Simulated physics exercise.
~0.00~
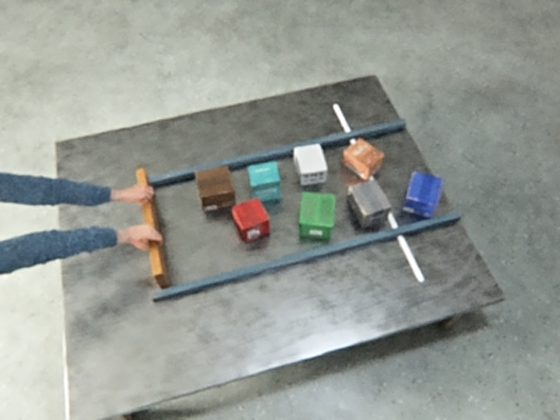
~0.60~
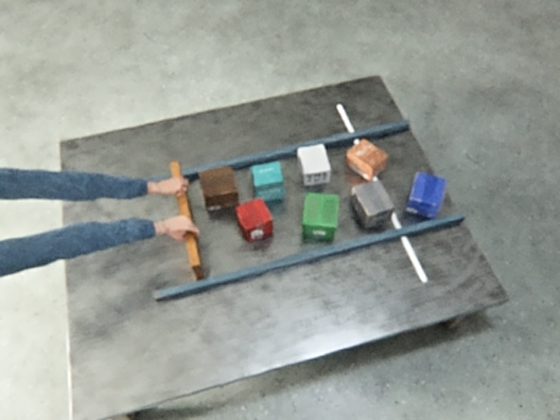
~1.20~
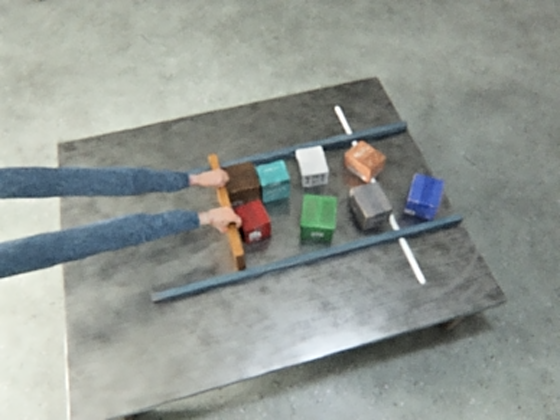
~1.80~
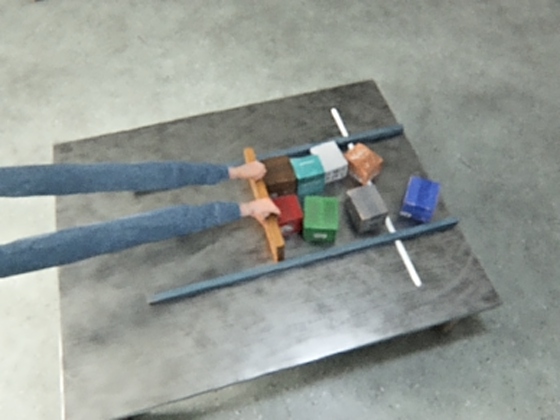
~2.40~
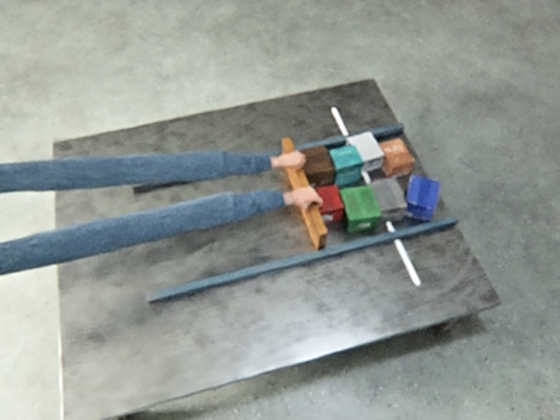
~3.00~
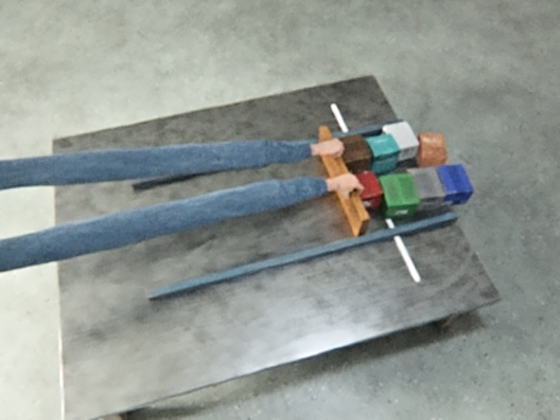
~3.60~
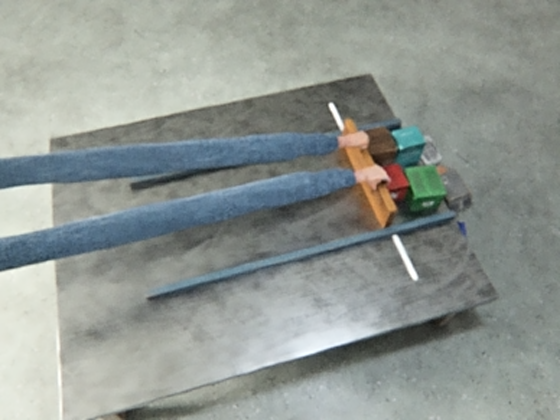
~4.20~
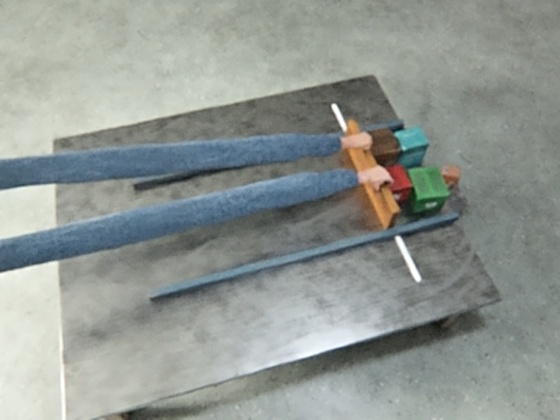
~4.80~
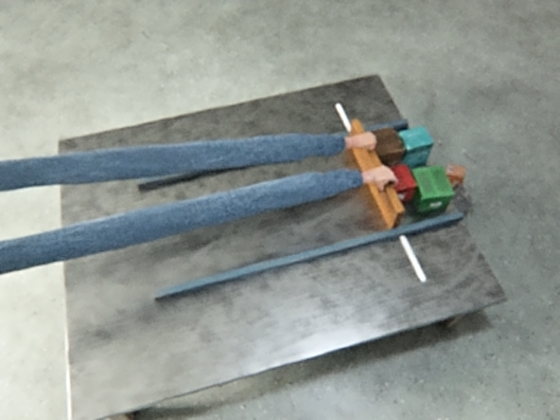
Two blue-sleeved arms reach in from the left, holding an orange-brown wooden plank upright on a dark tabletop between two blue rails, seen from above at a slant. Ahead of it sit brown, turquoise, white, red, green, grey, orange and blue boxes, with a white tape line toward the right. The hands push the plank rightward, gathering the brown and red boxes, then the turquoise, white and green ones. The packed rows slide across the tape and out over the right edge. The blue, grey, orange and white boxes go over, and the plank stops near the tape with brown, turquoise, red and green still against it.
